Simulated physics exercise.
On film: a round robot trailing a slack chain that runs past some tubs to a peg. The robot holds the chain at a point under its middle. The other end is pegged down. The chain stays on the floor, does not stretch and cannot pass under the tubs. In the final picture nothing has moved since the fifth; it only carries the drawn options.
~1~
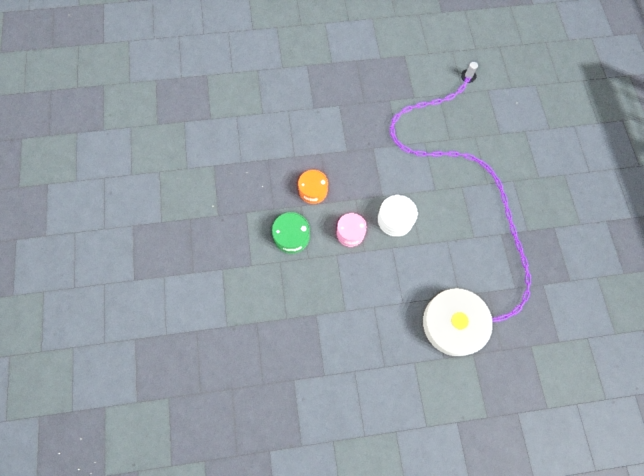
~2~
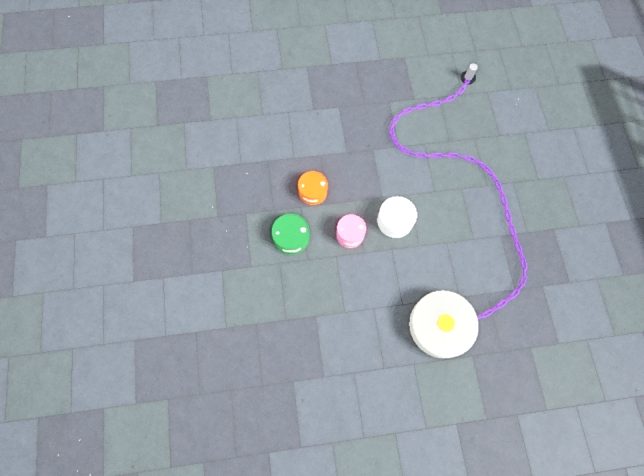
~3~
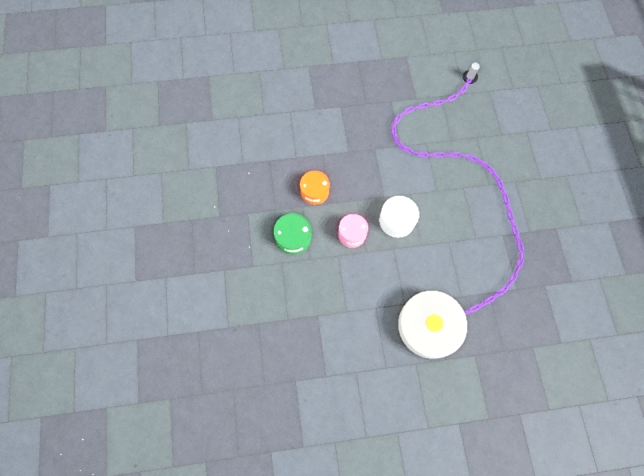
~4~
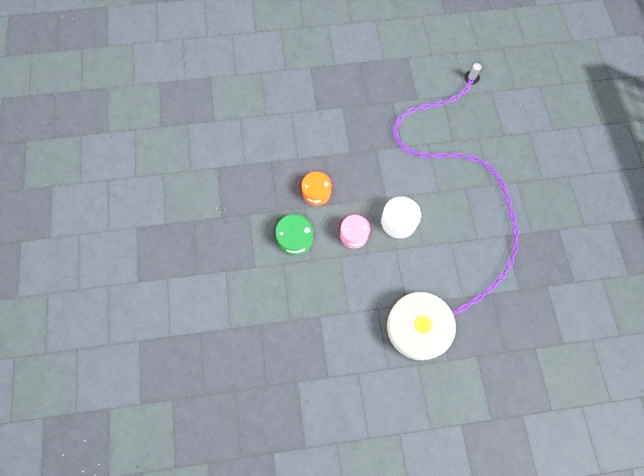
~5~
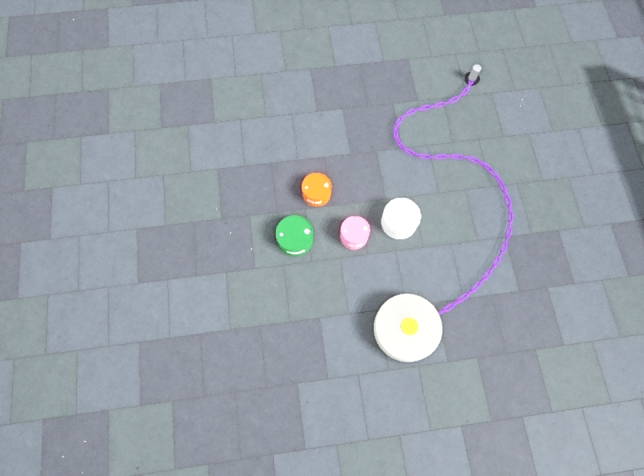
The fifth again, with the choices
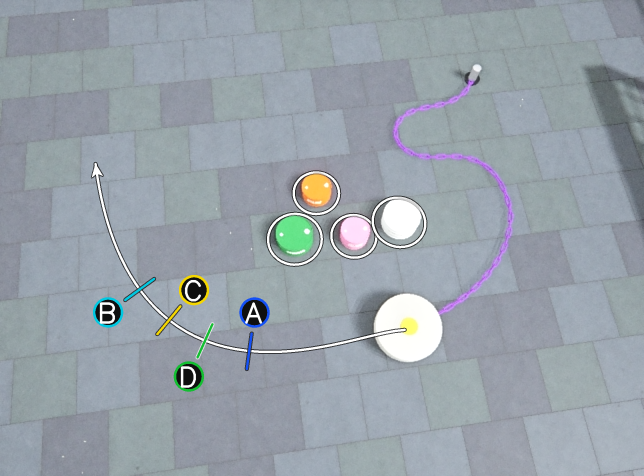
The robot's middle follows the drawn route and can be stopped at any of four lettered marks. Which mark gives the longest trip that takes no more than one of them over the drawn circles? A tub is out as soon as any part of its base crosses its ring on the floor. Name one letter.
B.
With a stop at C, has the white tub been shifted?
No.
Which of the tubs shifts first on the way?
White.
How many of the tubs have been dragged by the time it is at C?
The count is none.
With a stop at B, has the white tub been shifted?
By then, yes.
On the copy, A at (249, 351); B at (140, 289); C at (169, 320); D at (205, 341); the route from (405, 330) via (186, 332) to (95, 164).
On B. First, robot (306, 348).
Then, robot (203, 339).
Finally, robot (136, 287); white tub (391, 211); one over the rings.
By contrast, A is within the limit but short; C is within the limit but short; D is within the limit but short.
